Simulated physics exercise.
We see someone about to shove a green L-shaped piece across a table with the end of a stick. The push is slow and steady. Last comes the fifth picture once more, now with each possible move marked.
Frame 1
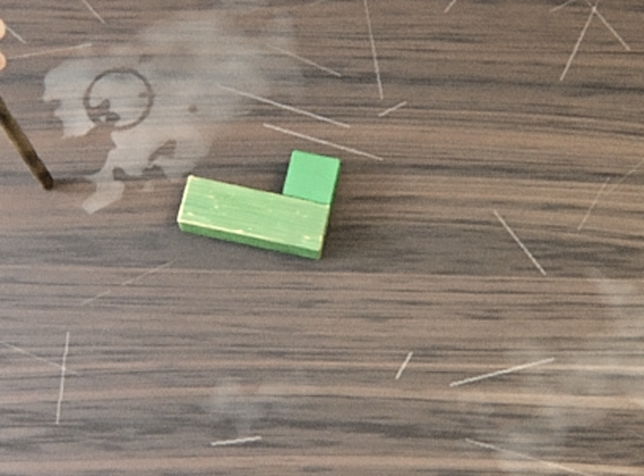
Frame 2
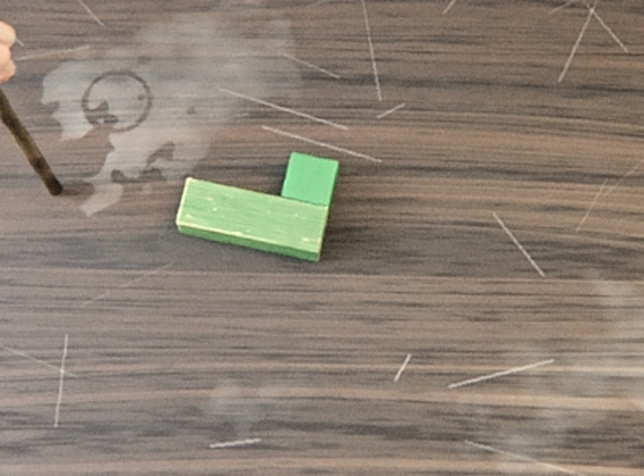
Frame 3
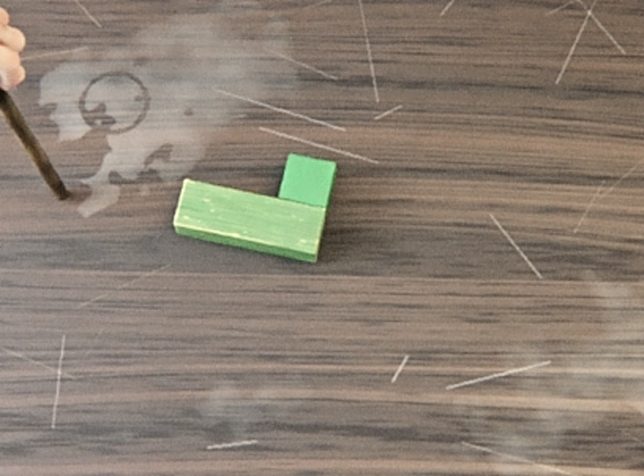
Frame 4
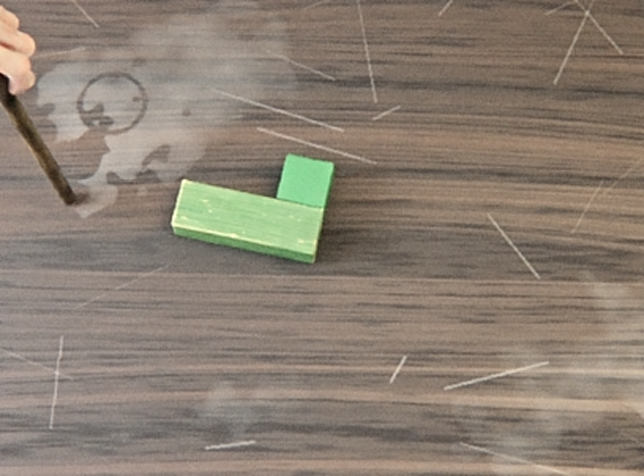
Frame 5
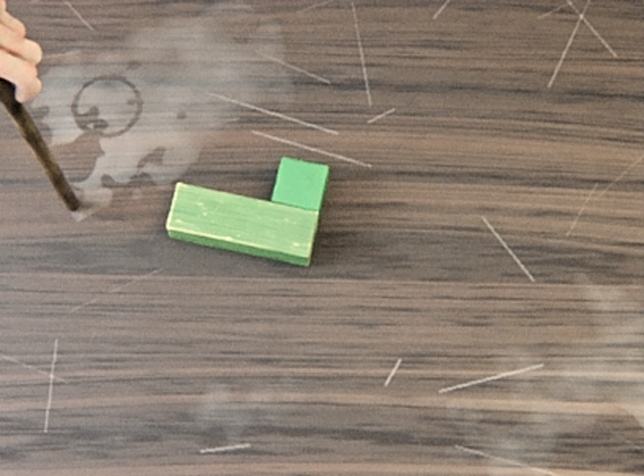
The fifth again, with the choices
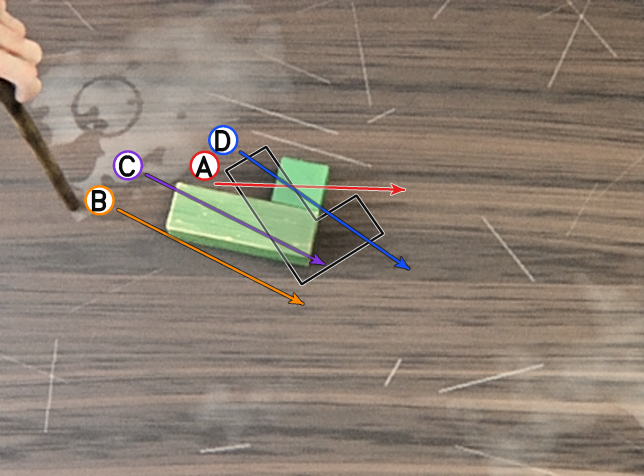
At the start, a green L-shaped piece rests on a scratched wood-grain table while a hand at the upper left holds a dark stick. The stick's tip moves slowly down and right across a pale smudge, still short of the piece, as the whole tabletop view shifts very slightly left.
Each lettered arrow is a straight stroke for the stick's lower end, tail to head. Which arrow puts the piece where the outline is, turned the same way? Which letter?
Choose stroke A.
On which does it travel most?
Stroke C.
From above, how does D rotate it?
Clockwise.
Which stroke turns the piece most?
D.
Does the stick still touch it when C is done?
Yes.
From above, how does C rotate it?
On that stroke, anticlockwise.
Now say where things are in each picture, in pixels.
In the first picture, green L-shaped piece (254, 213).
In the second picture, green L-shaped piece (253, 215).
In the third picture, green L-shaped piece (250, 216).
In the fourth picture, green L-shaped piece (248, 217).
In the fifth picture, green L-shaped piece (243, 220).
On the marked copy, A from (215, 184) to (404, 190); B from (118, 210) to (303, 304); C from (147, 175) to (324, 264); D from (241, 152) to (409, 269).
With A. Early on, foot of the stick (284, 187), piece (250, 216).
Further on, foot of the stick (352, 188), piece (283, 204).
At the end, foot of the stick (404, 190), piece (285, 203); it fills the outline.
As for the rest, B leaves the piece out of the outline, at (343, 225); C leaves the piece out of the outline, at (385, 271); D leaves the piece out of the outline, at (300, 226).
